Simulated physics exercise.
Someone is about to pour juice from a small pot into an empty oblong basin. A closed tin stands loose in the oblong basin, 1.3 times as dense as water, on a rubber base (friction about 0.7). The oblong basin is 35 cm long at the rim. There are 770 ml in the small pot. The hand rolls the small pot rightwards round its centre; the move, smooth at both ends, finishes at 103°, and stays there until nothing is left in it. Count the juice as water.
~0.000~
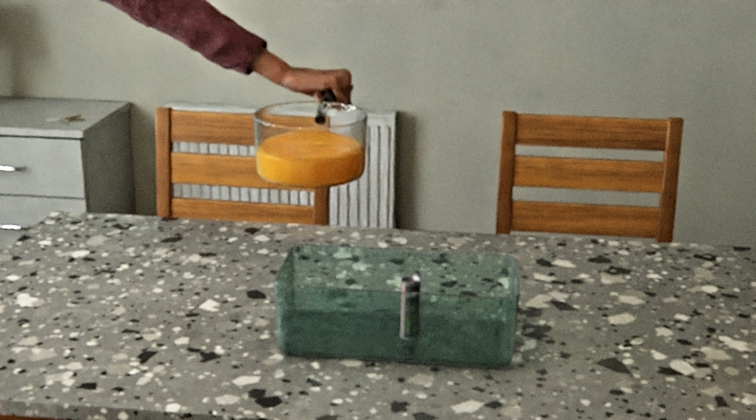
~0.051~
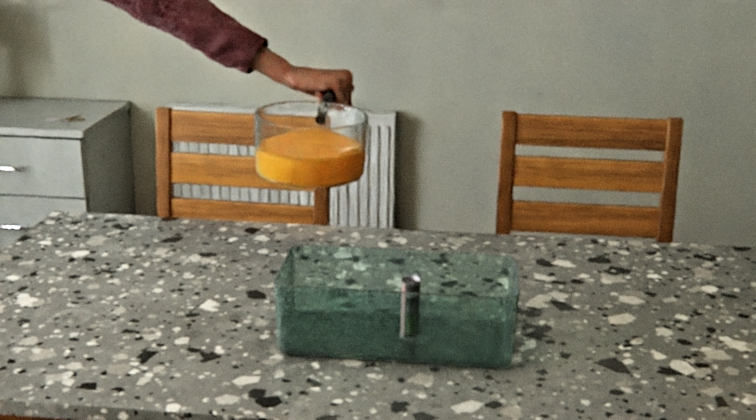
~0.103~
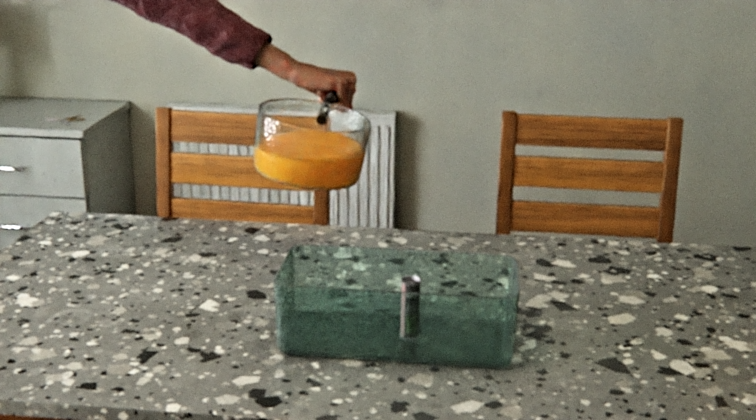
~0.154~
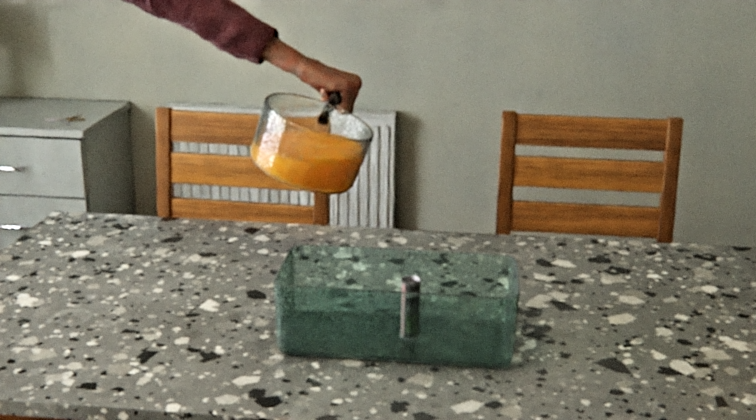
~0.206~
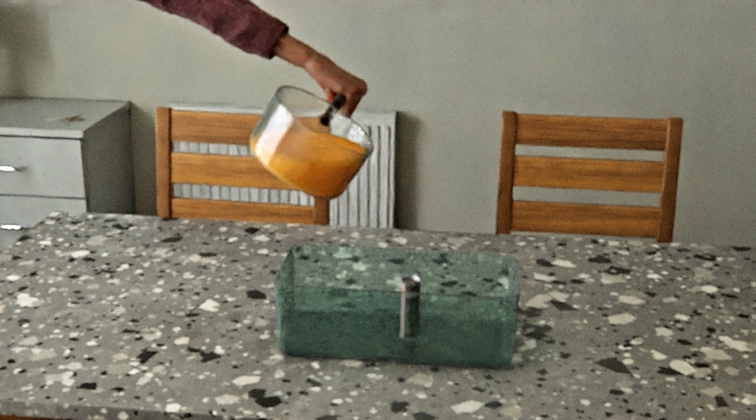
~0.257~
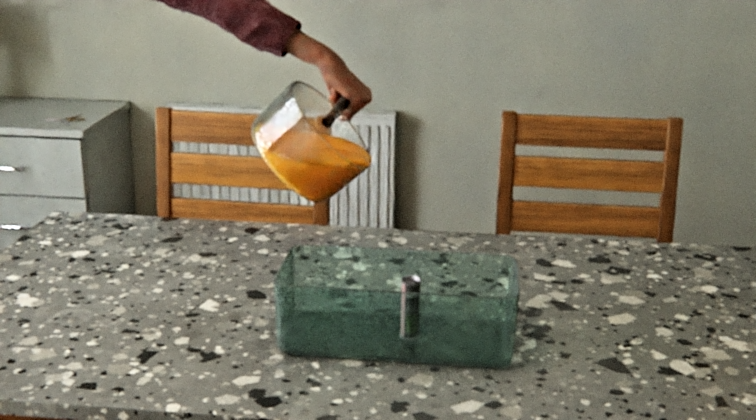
The footage shows a hand holding a small clear pot of orange juice above a greenish transparent basin with a small upright tin in it, on a speckled table, and rolling the pot steadily rightwards until it leans steeply.
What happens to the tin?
It topples.
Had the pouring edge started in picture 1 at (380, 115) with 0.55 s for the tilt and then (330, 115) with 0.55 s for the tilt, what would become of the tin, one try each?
First it falls; then it keeps standing.
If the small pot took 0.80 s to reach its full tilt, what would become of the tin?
Then it goes over.
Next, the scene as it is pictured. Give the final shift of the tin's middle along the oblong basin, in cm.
About 9.0 cm.
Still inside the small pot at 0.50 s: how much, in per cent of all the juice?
Some 30 per cent.
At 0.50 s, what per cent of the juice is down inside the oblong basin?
Near 16 in a hundred.
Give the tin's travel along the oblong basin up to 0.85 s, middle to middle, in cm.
Some 7 cm.
Then, 0.50 s in, the tilt is 100° and 29 per cent is still to pour; the tin stands where it began.
Then, 0.67 s in, the tilt is 103° and 11 per cent is still to pour; the tin stands 3 cm from where it began.
Then, 0.85 s in, the tilt is 103° and 2 per cent is still to pour; the tin leans 51°.
Then, 1.05 s in, the tilt is 103° and 0 per cent is still to pour; the tin lies on its side.
Finally, the tin lies on its side.
